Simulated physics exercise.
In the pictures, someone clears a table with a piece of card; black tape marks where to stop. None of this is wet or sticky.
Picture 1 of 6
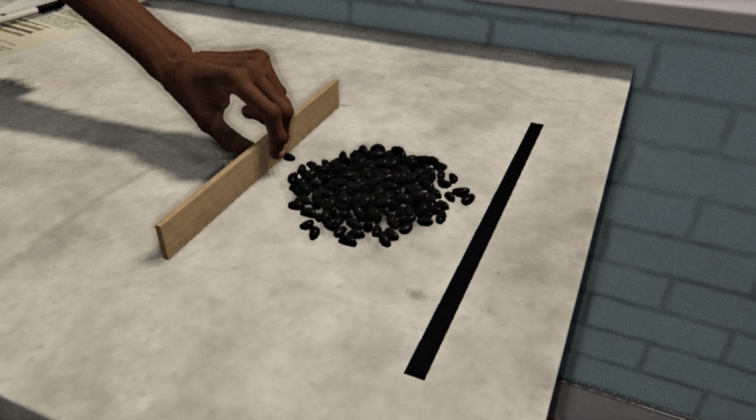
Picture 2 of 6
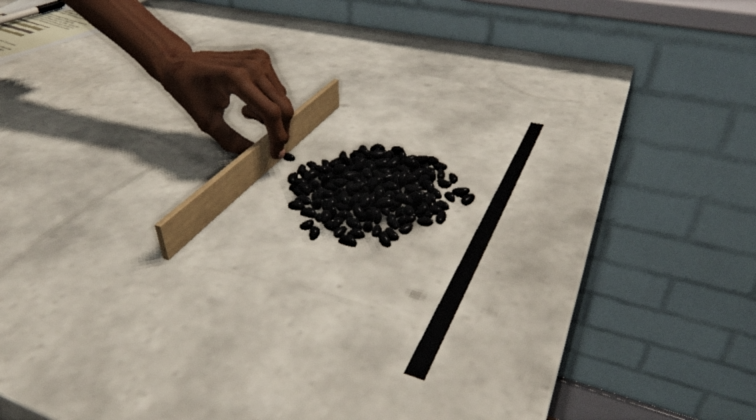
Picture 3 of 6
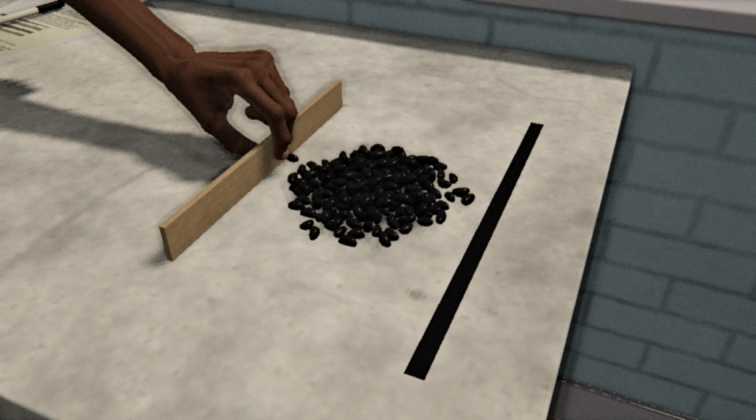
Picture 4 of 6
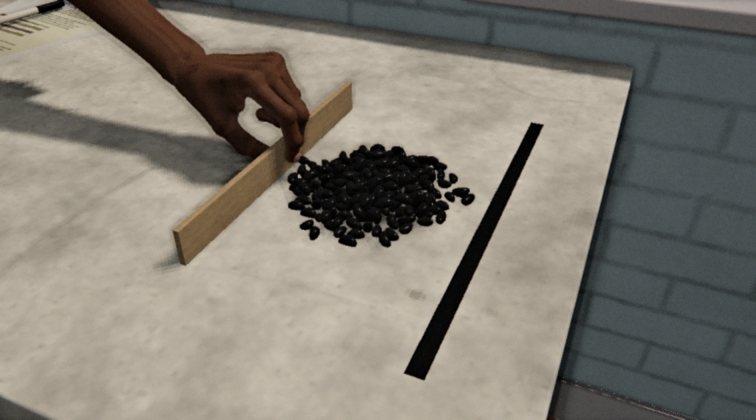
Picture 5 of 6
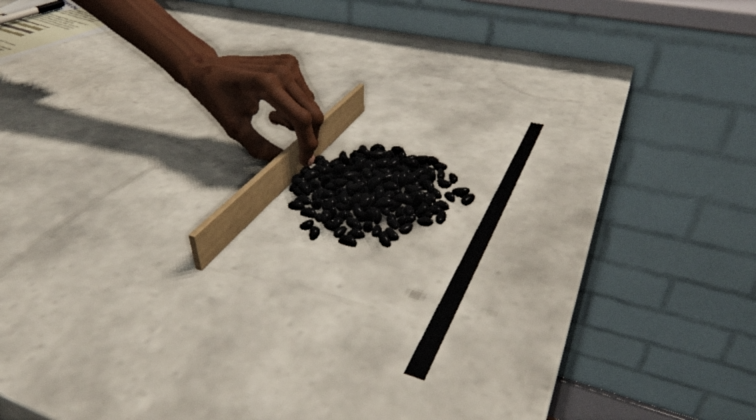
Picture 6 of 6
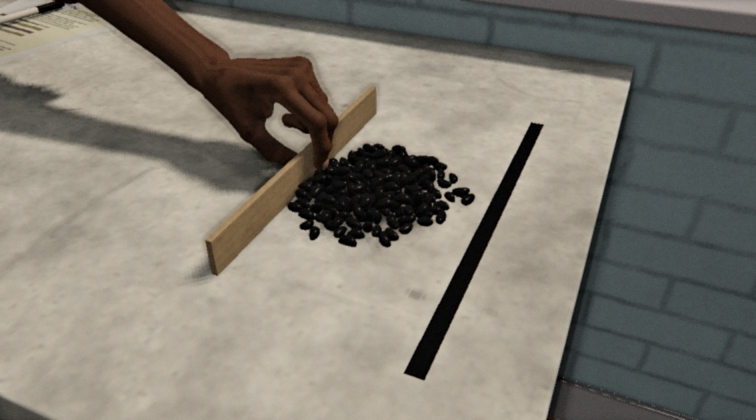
On a pale tabletop, a hand held a thin tan strip upright beside a heap of black beans, paused briefly, then slid it a short way right, nudging the beans at the near side.
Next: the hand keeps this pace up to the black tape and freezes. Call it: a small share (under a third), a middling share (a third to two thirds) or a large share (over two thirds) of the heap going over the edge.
A small share.
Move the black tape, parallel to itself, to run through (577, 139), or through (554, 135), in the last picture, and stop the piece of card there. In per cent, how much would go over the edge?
In order, close to 70 and 50 per cent.
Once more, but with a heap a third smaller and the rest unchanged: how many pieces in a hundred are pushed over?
It comes out near 10 per cent of the heap.
Soon after the last picture, piece of card still moving, near (402, 169); heap all on the table, its front near (519, 224).
A little later, piece of card stopped at the black tape; heap a small part over the edge.
Later still, piece of card stopped at the black tape; heap about a quarter over the edge.
At rest, piece of card stopped at the black tape; heap about a quarter over the edge.
